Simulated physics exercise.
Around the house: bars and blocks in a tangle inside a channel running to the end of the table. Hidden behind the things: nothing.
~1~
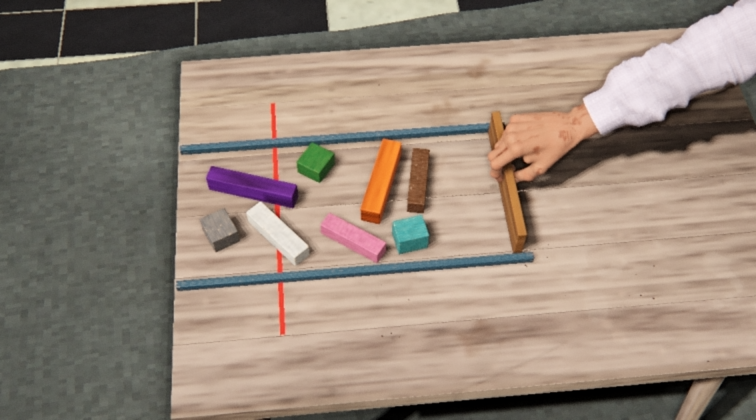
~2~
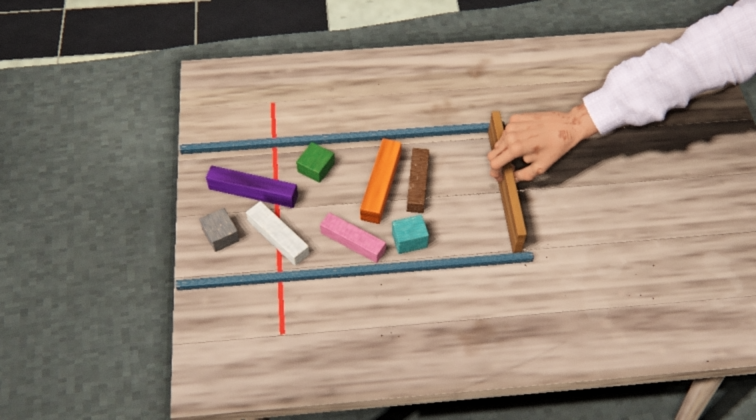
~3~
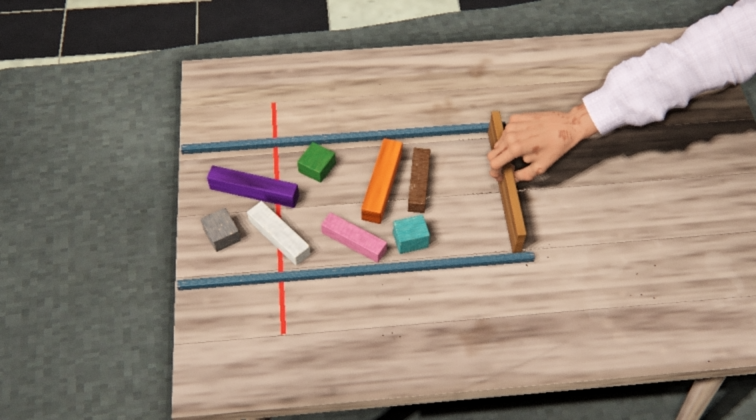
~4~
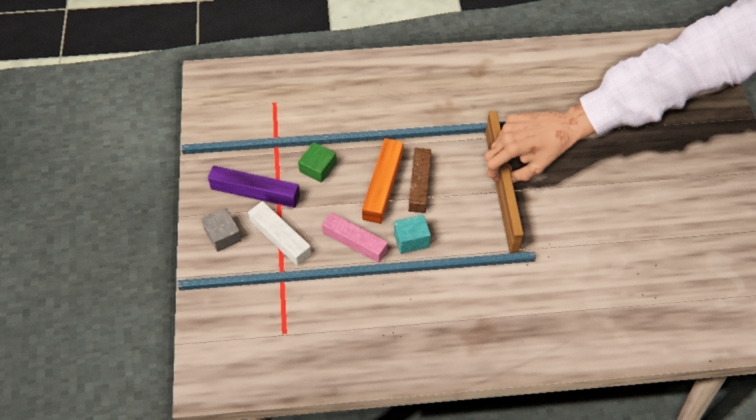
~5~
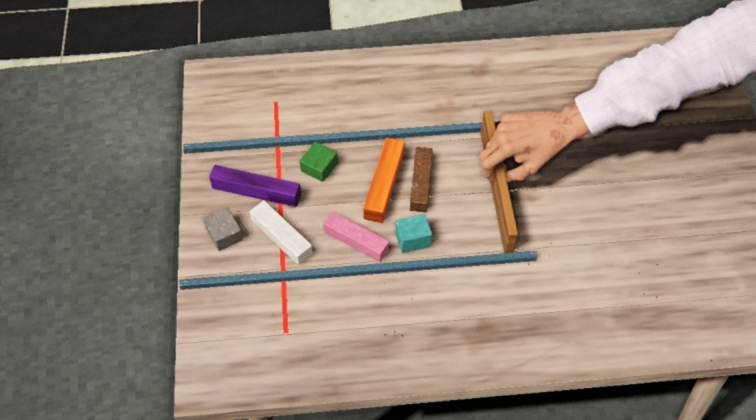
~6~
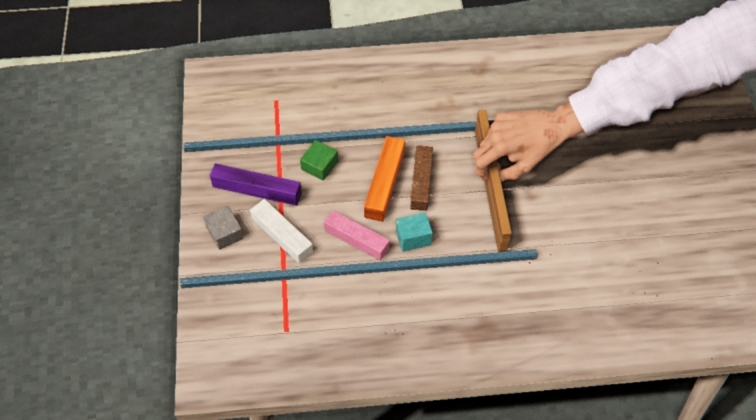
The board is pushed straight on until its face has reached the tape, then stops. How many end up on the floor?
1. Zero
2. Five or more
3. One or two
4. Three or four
(1) Zero.
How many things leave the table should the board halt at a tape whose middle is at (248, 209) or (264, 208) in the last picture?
The floor gets 2 the first time and 1 the second.
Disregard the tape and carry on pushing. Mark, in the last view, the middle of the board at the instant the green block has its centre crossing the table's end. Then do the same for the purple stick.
The middle is at (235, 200) when it's the green block, and at (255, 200) when it's the purple stick.
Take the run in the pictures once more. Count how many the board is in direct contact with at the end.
It touches 2.
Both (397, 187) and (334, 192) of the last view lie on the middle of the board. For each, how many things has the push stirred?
At the one place 4, at the other 7.
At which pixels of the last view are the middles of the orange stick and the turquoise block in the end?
I'd say approximately (252, 187) and then (267, 242).
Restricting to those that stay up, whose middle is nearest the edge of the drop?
Closest at the end: The grey block.
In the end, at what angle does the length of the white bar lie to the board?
The angle is about 10 degrees.
A little later, none off yet; grey block at rest near (224, 228); purple stick at rest near (256, 185); white bar at rest near (282, 231).
Next, none off yet; grey block moving near (220, 228); purple stick shifted a little near (226, 184); white bar shifted a little near (249, 238).
When it is over, the number that fall off is zero.
